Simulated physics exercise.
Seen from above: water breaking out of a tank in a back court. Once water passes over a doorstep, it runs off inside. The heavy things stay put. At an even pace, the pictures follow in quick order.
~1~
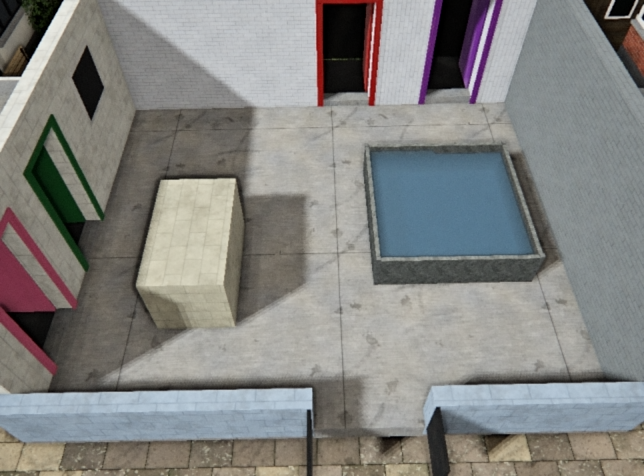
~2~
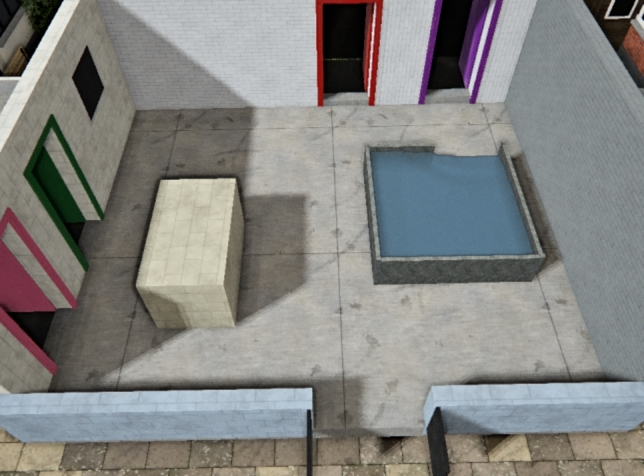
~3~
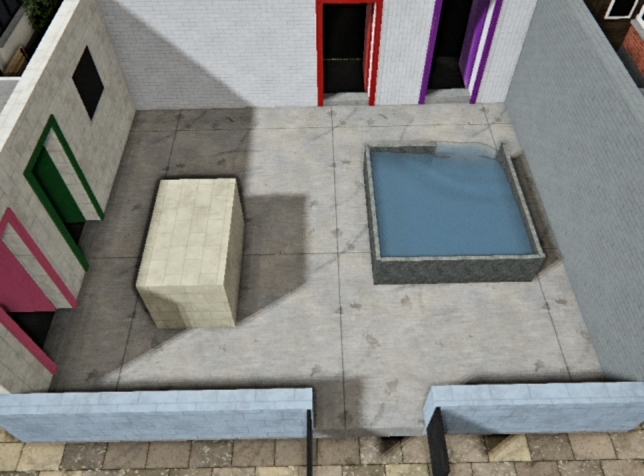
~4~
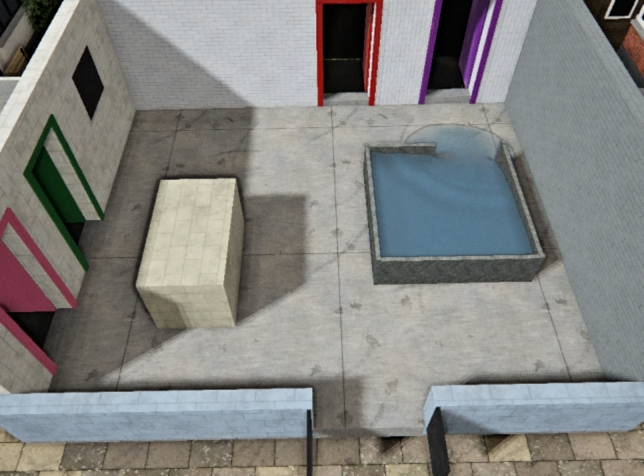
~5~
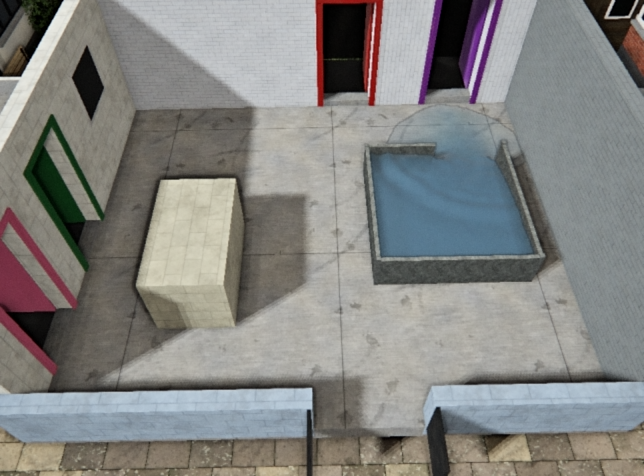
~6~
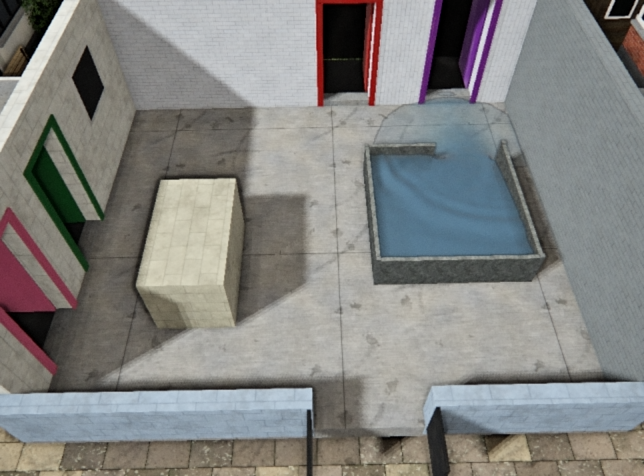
Water pours through a gap in the tank's far side and spreads across the courtyard floor.
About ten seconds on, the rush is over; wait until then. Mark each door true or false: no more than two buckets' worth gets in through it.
Green door: False, pink door: True, red door: True, purple door: False.
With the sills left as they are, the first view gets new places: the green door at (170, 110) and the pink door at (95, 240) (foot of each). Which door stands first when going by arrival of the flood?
The purple-painted one comes first.
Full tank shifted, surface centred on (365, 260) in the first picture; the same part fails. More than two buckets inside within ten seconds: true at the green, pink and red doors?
Afterwards, green undershoots; pink undershoots; red overshoots.
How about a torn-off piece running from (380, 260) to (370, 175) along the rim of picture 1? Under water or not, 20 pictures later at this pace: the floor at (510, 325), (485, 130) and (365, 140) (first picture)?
Unwetted, unwetted, unwetted.
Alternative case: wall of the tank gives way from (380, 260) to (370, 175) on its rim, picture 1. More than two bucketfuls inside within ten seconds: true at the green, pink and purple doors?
So, one after another, green door overflows the mark, pink door overflows the mark, and purple door remains short.
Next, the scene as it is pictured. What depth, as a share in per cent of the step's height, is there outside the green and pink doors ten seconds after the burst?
I'd say around 190 and 110 in a hundred.
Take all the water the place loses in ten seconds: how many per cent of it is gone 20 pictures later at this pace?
Near 70 %.
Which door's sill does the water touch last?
Answer - the pink one.
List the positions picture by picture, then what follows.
In the first frame, still water in the open tank at (446, 200).
In the second frame, water pours out on the open tank's far side and has run to a hidden place.
In the third frame, the front is at a hidden place, out from the gap on the open tank's far side.
In the fourth frame, the front is at (431, 128), out from the gap on the open tank's far side.
In the fifth frame, water pours out on the open tank's far side and has run to (435, 108).
In the sixth frame, the front is at (482, 103), out from the gap on the open tank's far side.
A moment on, water covers 10 % of the floor; the green door not reached, the pink door not reached, the red door wet at the sill, nothing in, the purple door over two buckets in.
Next, water covers 15 % of the floor; the green door not reached, the pink door not reached, the red door wet at the sill, nothing in, the purple door far over two buckets in.
Then, water covers 35 % of the floor; the green door not reached, the pink door not reached, the red door wet at the sill, nothing in, the purple door far over two buckets in.
Later, water covers 60 % of the floor; the green door under two buckets in, the pink door not reached, the red door wet at the sill, nothing in, the purple door far over two buckets in.
In the end, water covers 90 % of the floor; the green door over two buckets in, the pink door wet at the sill, nothing in, the red door wet at the sill, nothing in, the purple door far over two buckets in.
